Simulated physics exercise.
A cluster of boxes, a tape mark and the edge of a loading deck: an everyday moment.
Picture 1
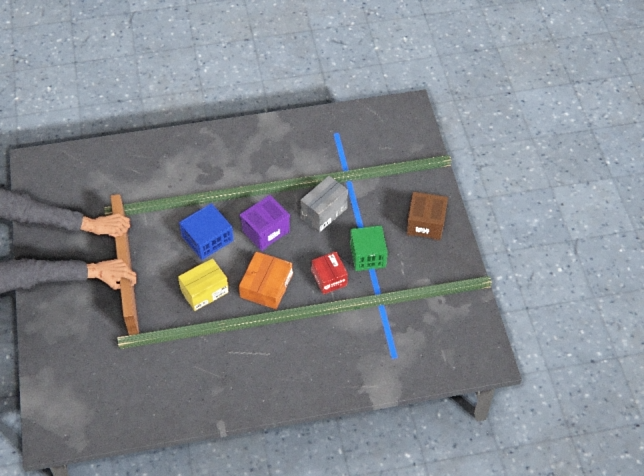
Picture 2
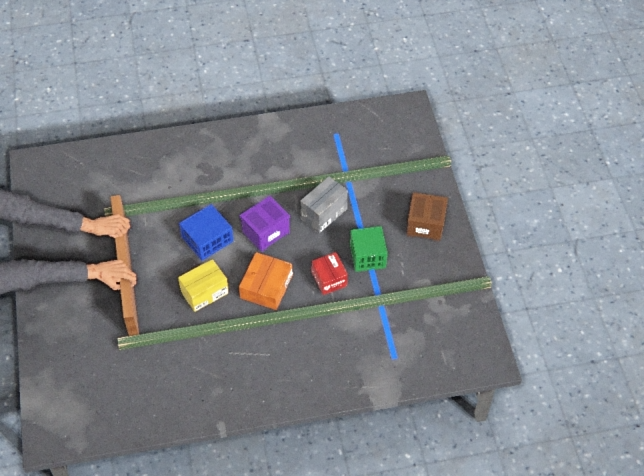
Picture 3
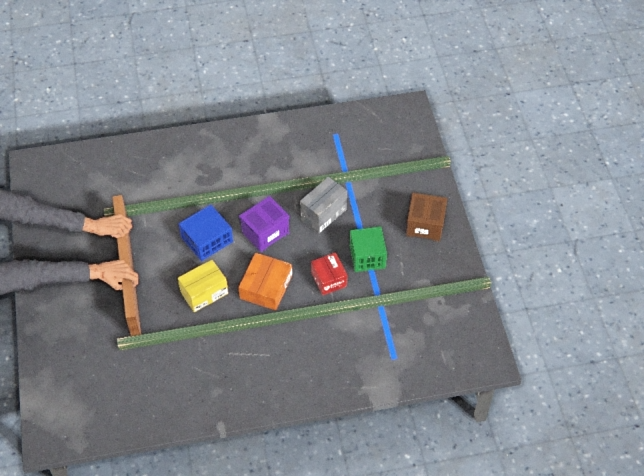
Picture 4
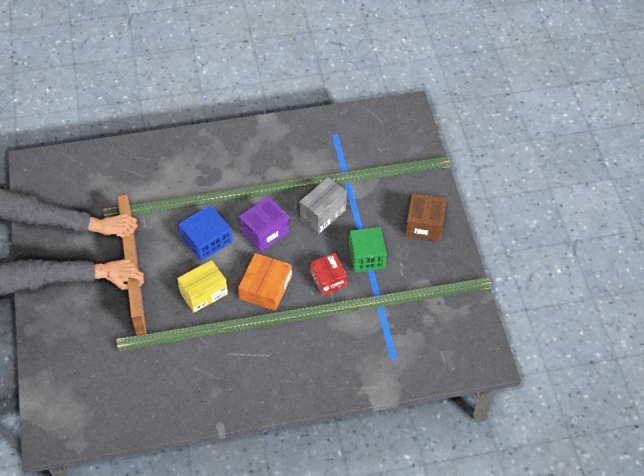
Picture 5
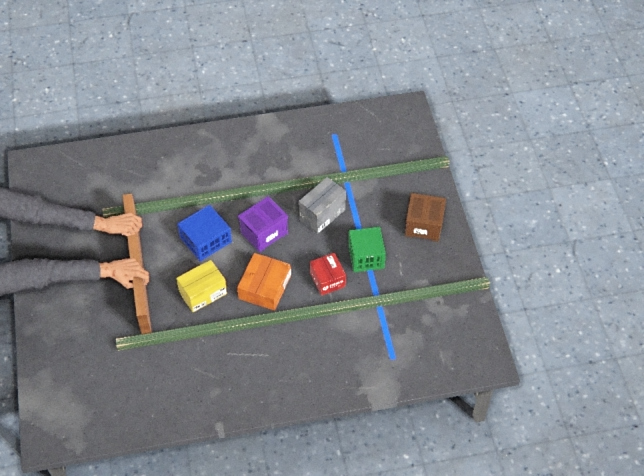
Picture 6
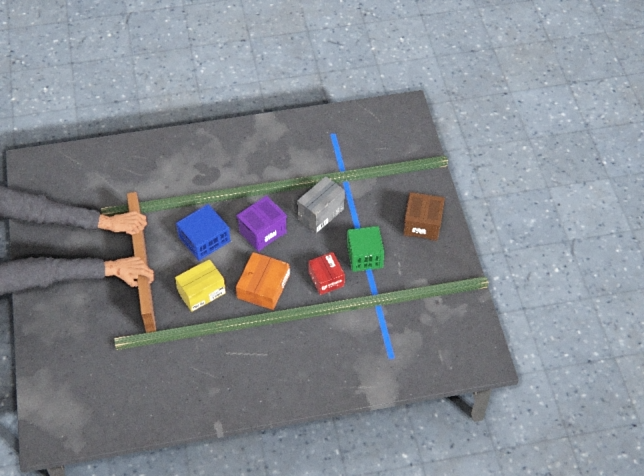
On a dark, scuffed loading deck standing over a blue-grey tiled floor, seen from above, two green strips run across the surface. Between them sit blue, purple, grey, yellow, orange and red boxes, with a green crate at a blue tape line and a brown tote to its right. Two grey-sleeved arms at left push a wooden plank slightly rightward, short of the boxes, which stay in place.
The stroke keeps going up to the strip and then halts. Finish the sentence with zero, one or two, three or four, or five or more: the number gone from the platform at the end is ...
The number gone from the platform at the end is zero.
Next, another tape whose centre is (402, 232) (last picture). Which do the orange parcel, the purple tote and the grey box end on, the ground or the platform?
Here's how it goes: The orange parcel is still up there, the purple tote is still up there, and the grey box is still up there.
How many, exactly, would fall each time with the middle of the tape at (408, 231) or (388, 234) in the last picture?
Respectively 3 and 3.
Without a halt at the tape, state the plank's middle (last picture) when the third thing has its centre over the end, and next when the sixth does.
At roughly (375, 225), then roughly (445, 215).
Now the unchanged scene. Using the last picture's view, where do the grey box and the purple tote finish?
The grey box ends at (408, 180) and the purple tote at (413, 210).
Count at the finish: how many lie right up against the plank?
Count recorded: 2.
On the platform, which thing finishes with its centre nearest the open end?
Foremost: The brown tote.
Soon after, none off yet; brown tote at rest near (424, 217); green crate at rest near (365, 249); grey box at rest near (321, 205).
Then, none off yet; brown tote at rest near (424, 217); green crate moved about its own width near (385, 241); grey box moved about its own width near (358, 199).
Further on, none off yet; brown tote moved a little near (432, 208); green crate moved well along near (415, 231); grey box moved well along near (395, 187).
At rest, the number that fall off is zero.
